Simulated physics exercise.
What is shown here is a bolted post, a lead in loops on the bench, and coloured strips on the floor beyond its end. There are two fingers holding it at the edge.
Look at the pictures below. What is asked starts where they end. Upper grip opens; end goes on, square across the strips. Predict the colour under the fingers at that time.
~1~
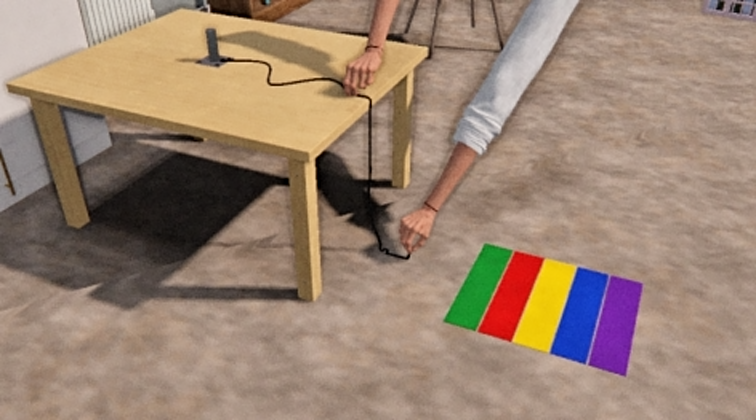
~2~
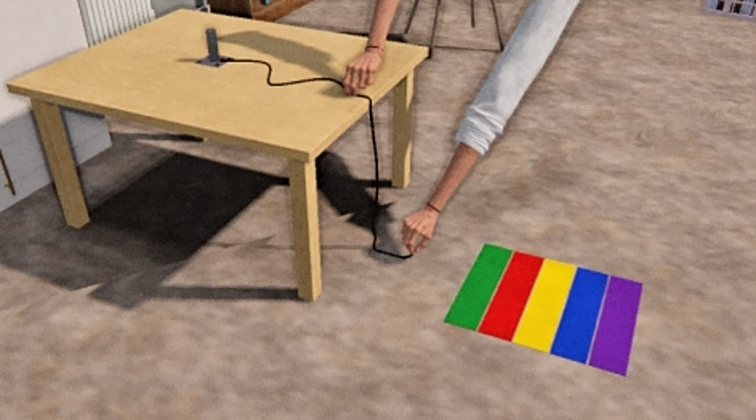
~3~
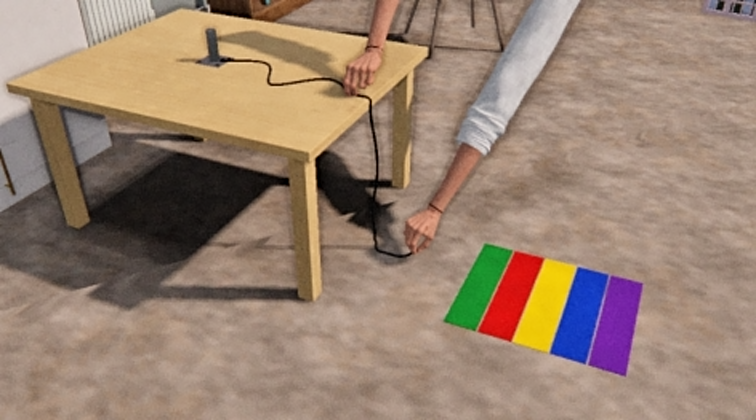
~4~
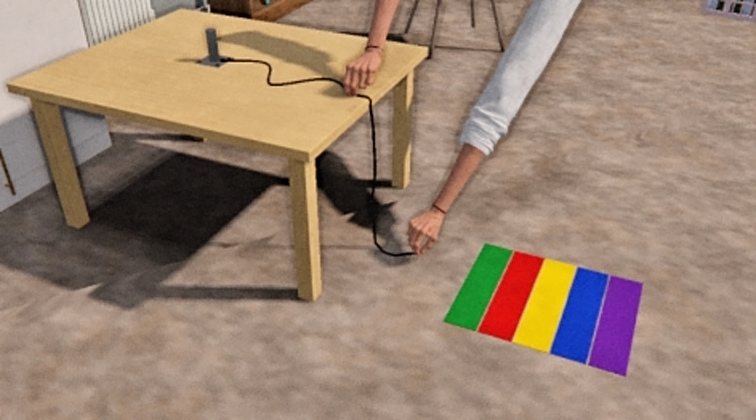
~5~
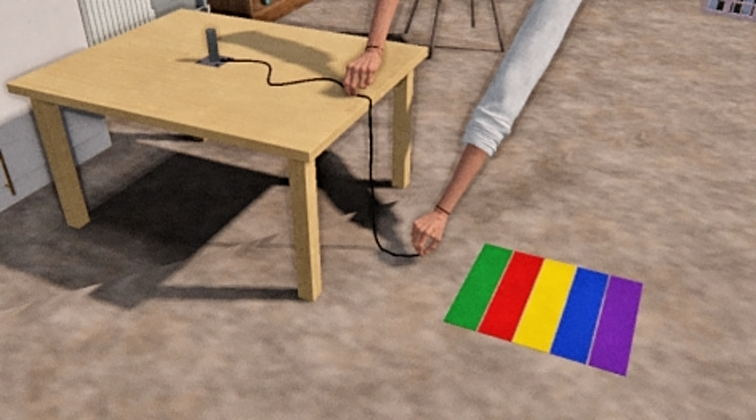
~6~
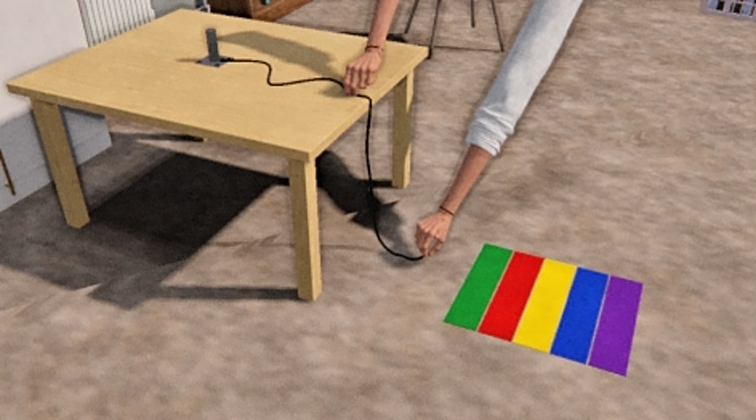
The blue one.
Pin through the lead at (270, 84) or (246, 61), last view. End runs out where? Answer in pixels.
It would be somewhere around (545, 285) the first time and (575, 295) the second.
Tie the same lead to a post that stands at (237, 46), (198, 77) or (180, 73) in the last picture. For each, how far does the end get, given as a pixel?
Per try, approx.: (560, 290); (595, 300); (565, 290).
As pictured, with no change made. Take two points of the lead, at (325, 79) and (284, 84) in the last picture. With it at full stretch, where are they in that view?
One finishes at (354, 93) and the other at (317, 84).
Soon after, end near (515, 278); over red.
After that, end near (556, 289); over yellow.
At the stop, end near (580, 295); over blue. The end stops over the blue strip.
